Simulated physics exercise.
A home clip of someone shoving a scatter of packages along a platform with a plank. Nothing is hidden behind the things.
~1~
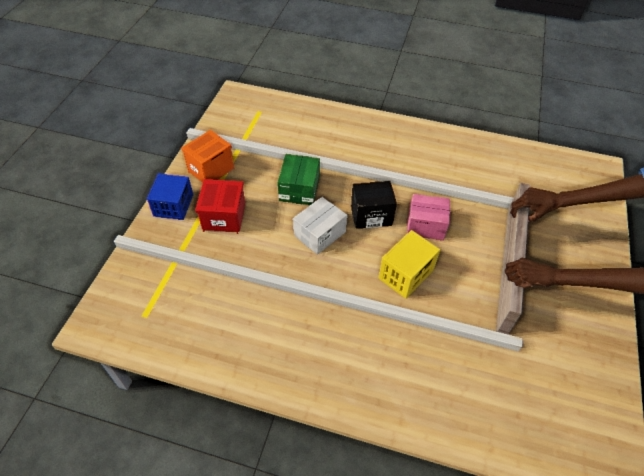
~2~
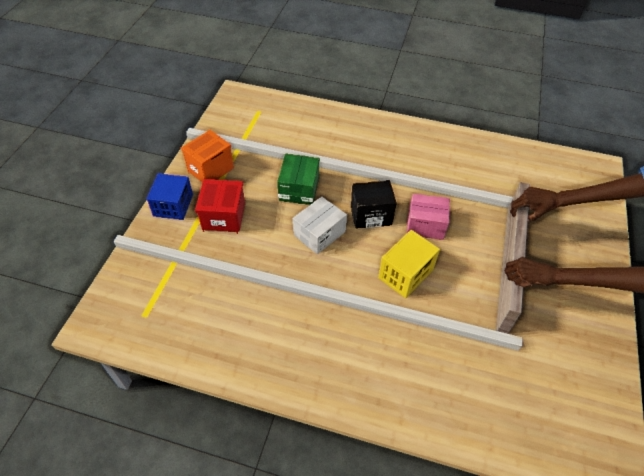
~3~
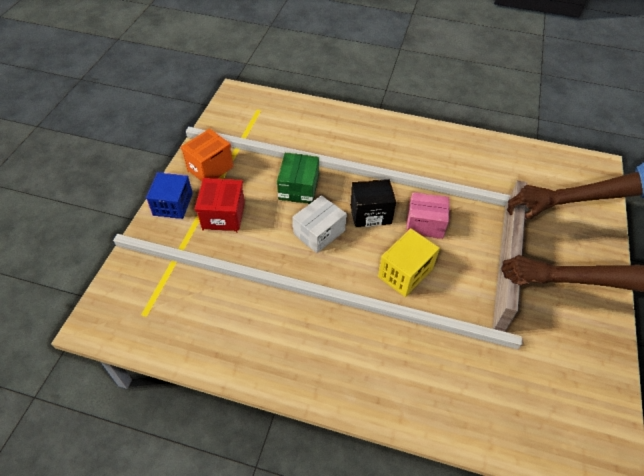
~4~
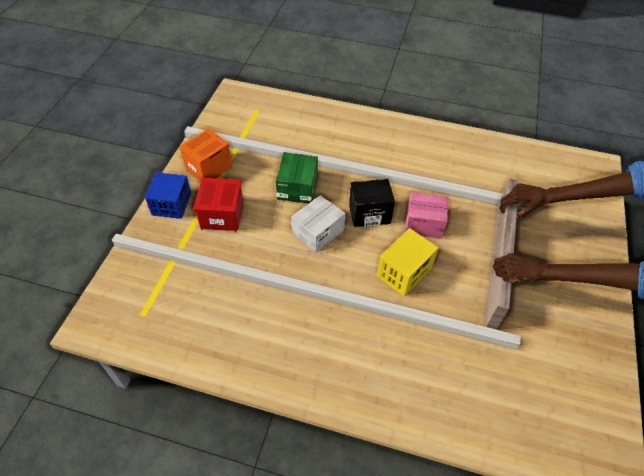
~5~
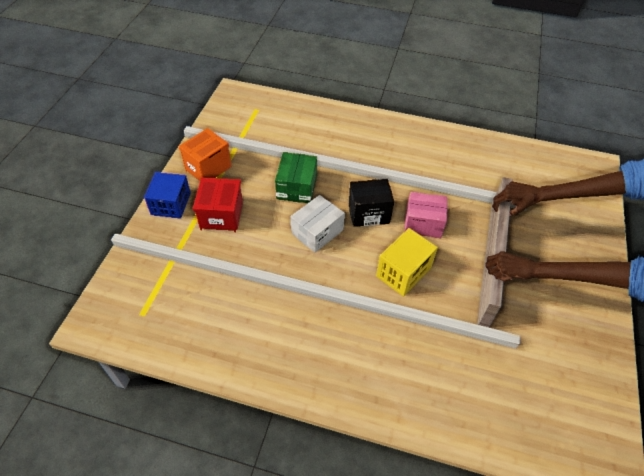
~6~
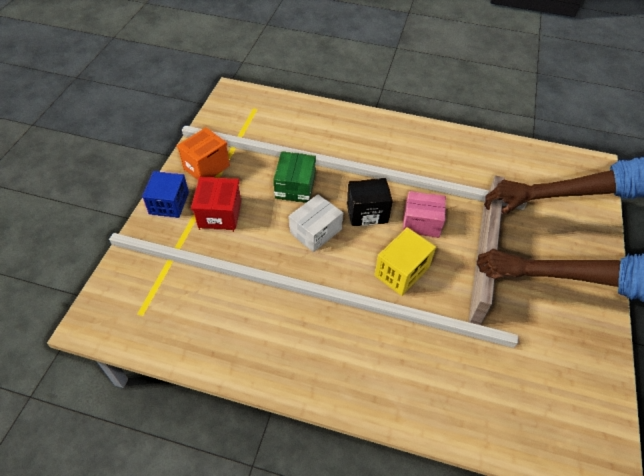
Two hands slide a plank slightly left along a wooden table toward scattered colored boxes.
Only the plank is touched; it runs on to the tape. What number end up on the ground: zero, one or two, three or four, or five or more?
Outcome: The number that fall off is three or four.
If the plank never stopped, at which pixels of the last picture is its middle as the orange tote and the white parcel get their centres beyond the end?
Its middle is around (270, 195) and around (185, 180).
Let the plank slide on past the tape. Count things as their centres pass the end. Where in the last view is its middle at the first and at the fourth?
Its middle is around (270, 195) and later (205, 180).
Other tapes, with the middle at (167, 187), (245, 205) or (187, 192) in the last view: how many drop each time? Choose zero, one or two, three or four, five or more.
The falls would be 5 or more; just one or two; at least five.
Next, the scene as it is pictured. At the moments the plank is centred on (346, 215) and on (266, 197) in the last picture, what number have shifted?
First 5, then 8.
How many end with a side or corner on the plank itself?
2 of them.
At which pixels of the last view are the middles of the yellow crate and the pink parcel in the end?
The yellow crate at (172, 211), the pink parcel at (205, 157).
Early on, none off yet; blue crate at rest near (167, 195); orange tote at rest near (205, 157); red tote at rest near (218, 204).
A while later, none off yet; blue crate leaning a little near (126, 198); orange tote leaning well over near (146, 153); red tote travelled about its own width near (164, 196).
Finally, the number that fall off is three or four; lost, green box, orange tote and blue crate.
